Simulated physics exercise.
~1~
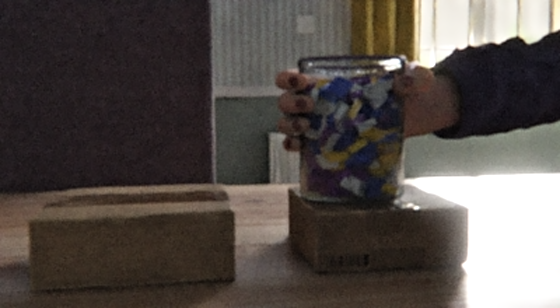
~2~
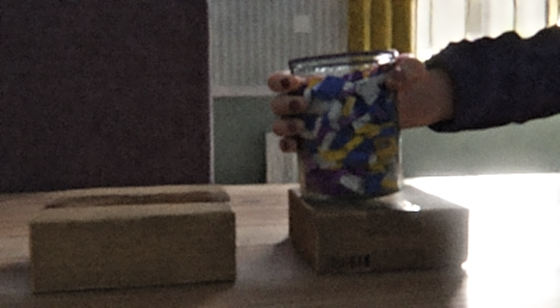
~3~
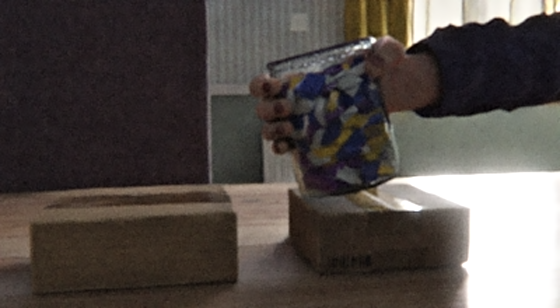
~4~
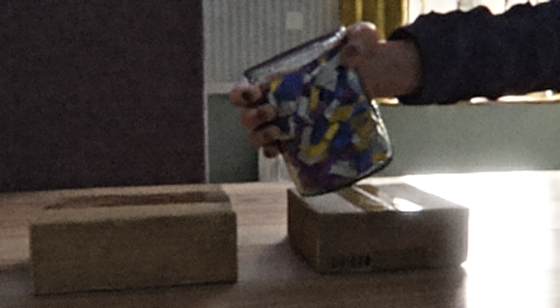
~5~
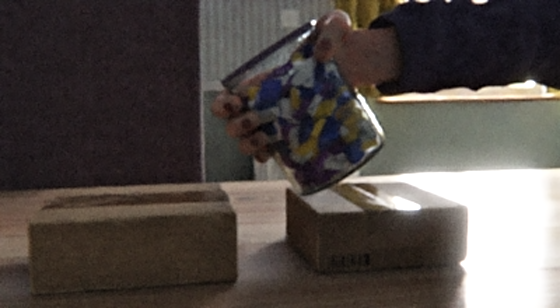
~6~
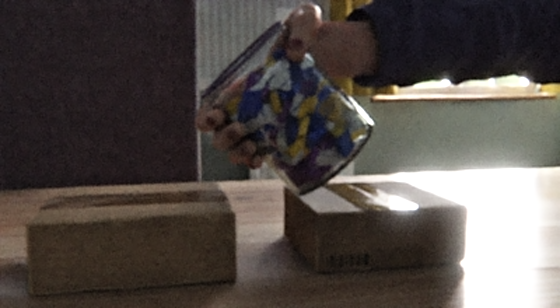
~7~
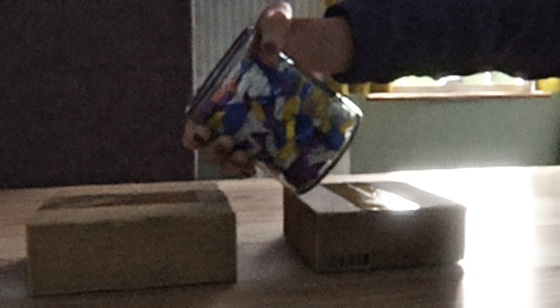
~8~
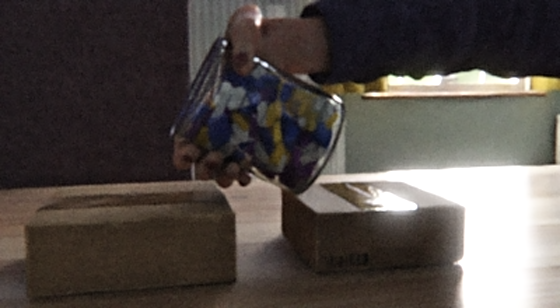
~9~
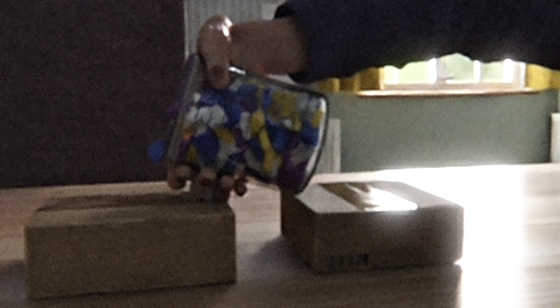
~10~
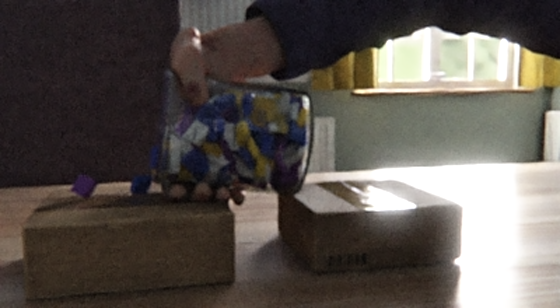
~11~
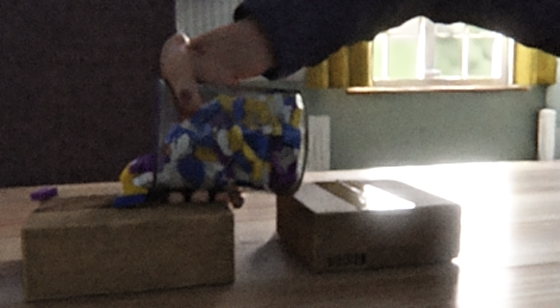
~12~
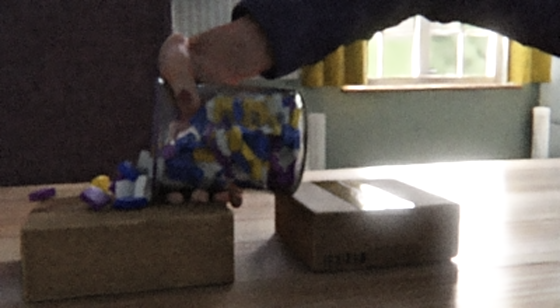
In the video, a hand lifts a clear container of colorful mosaic pieces from a box on the right and tips it leftward until it lies nearly sideways, spilling some pieces onto the left box while most remain inside the container.
